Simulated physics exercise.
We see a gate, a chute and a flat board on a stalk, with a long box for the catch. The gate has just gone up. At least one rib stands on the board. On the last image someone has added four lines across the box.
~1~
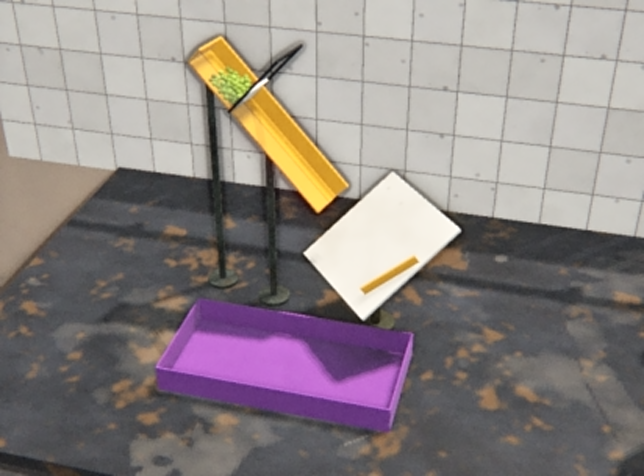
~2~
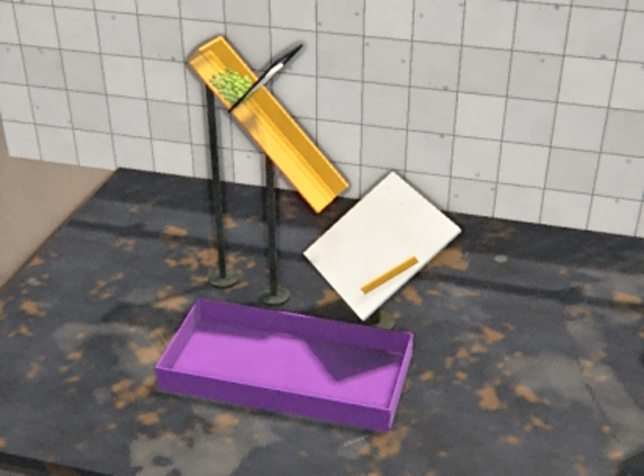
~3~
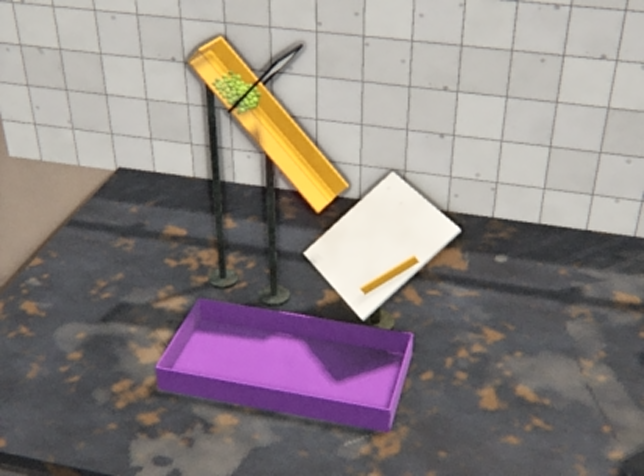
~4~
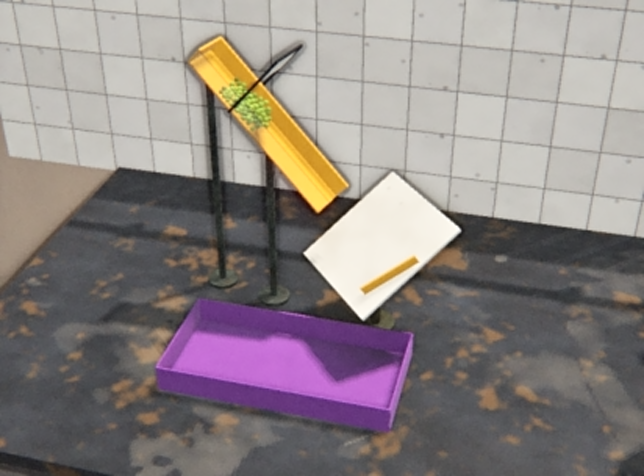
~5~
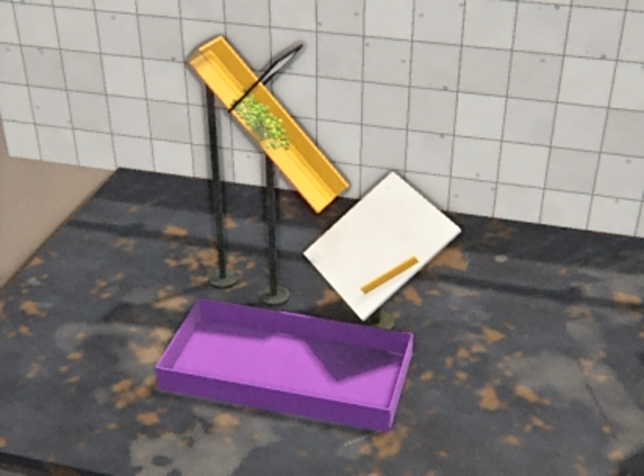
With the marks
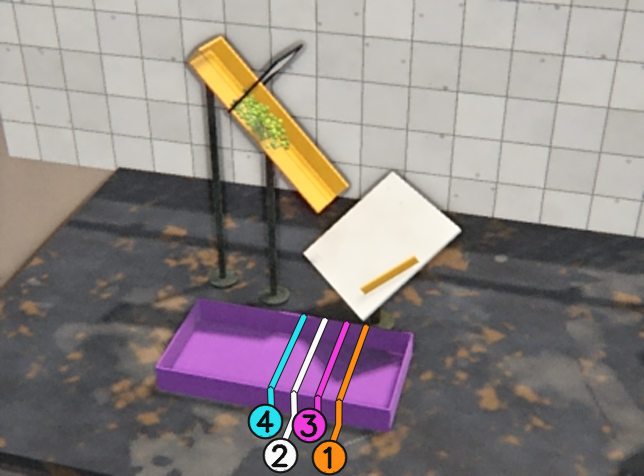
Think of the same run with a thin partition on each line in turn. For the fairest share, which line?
2 works best here.
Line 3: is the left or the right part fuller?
More lands on the left.
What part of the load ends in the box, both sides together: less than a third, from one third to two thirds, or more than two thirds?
More than two thirds.
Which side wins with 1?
The left side.
On the marked copy, line 1 crosses the front rim at (339, 400); line 2 crosses the front rim at (294, 392); line 3 crosses the front rim at (318, 397); line 4 crosses the front rim at (270, 388).
For line 1, of what is caught, almost all on the left of the divider, just a few on the right.
For line 2, of what is caught, roughly half on the left of the divider, roughly half on the right.
For line 3, of what is caught, almost all on the left of the divider, about a tenth on the right.
For line 4, of what is caught, about a tenth on the left of the divider, the larger part on the right.
